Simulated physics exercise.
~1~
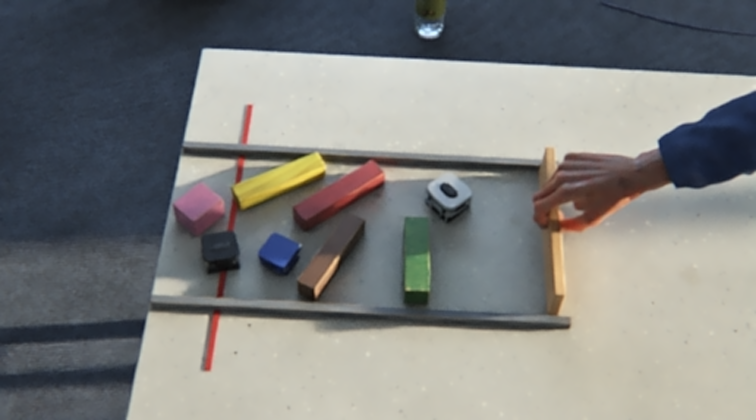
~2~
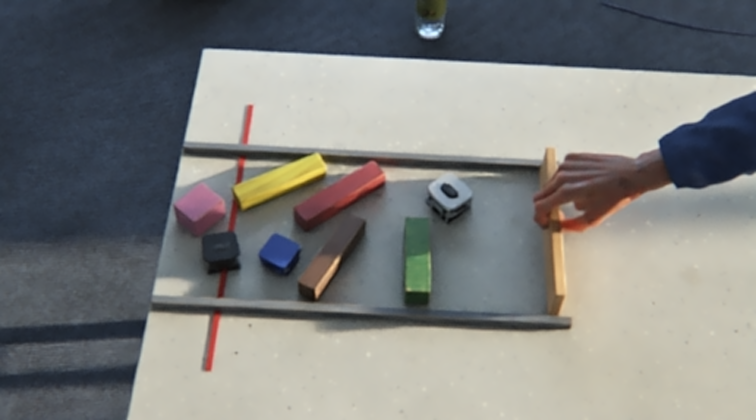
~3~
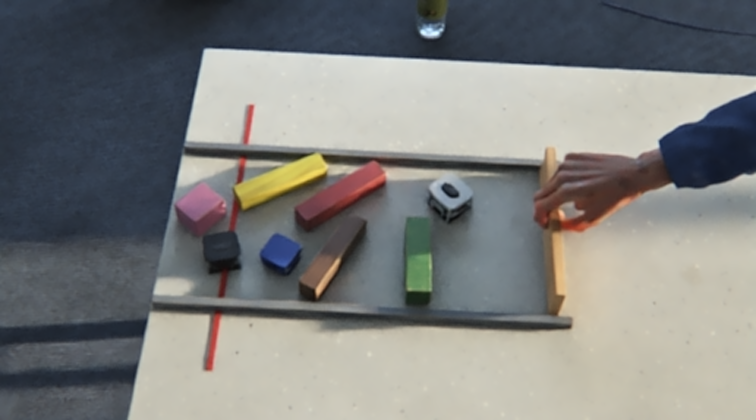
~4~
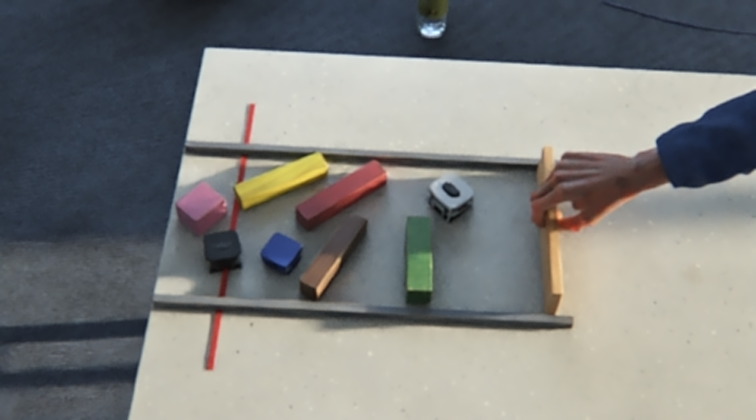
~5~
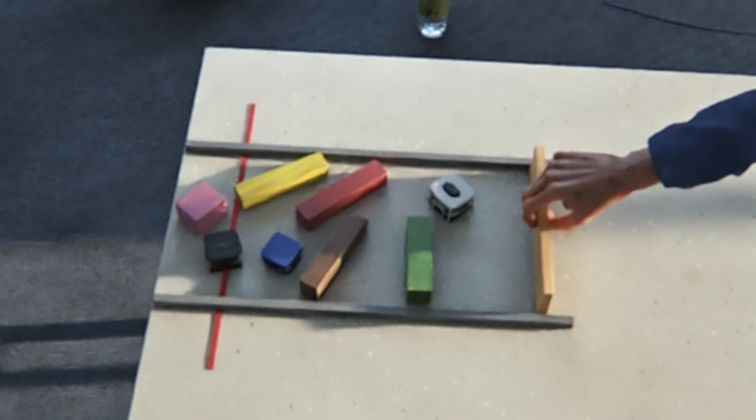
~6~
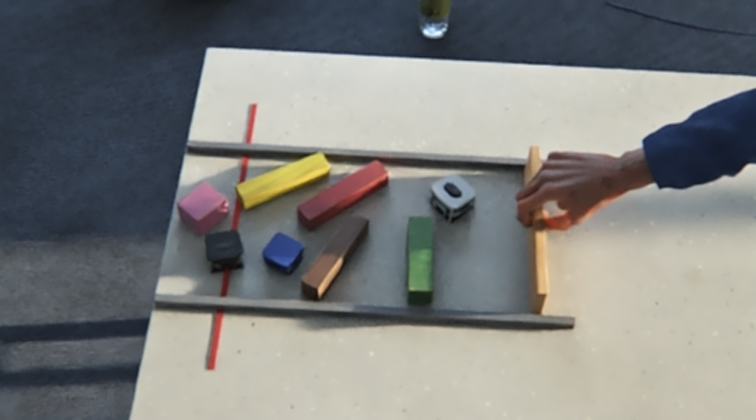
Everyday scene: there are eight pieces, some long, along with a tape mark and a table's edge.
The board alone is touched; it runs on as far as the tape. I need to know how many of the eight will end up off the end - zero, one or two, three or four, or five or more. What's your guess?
Honestly, a fair few fall - three or four of them.
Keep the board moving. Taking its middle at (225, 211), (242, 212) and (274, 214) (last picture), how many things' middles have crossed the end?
4, 3 and 1.
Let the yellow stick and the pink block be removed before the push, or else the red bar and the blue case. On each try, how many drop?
Counts - first: 1, second: 1.
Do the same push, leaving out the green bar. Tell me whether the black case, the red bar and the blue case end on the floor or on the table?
Taking them one by one, the black case drops away, the red bar holds its spot and the blue case holds its spot.
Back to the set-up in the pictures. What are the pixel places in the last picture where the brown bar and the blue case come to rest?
You'll find the brown bar at roughly (193, 252) and the blue case at roughly (166, 253).
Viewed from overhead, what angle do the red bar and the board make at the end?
About 50° out of line.
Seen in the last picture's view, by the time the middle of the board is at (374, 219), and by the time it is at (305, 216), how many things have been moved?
Tally: 4; 8.
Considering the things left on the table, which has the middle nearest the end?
That would be the blue case.
Soon after, none off yet; pink block at rest near (203, 209); black case at rest near (225, 252); yellow stick at rest near (283, 181).
After that, none off yet; pink block at rest near (203, 209); black case at rest near (225, 252); yellow stick moving near (281, 179).
And then, none off yet; pink block tilting a little near (161, 220); black case displaced about its own width near (178, 251); yellow stick displaced about its own width near (210, 178).
In the end, the number that fall off is three or four; gone, yellow stick, black case and pink block.
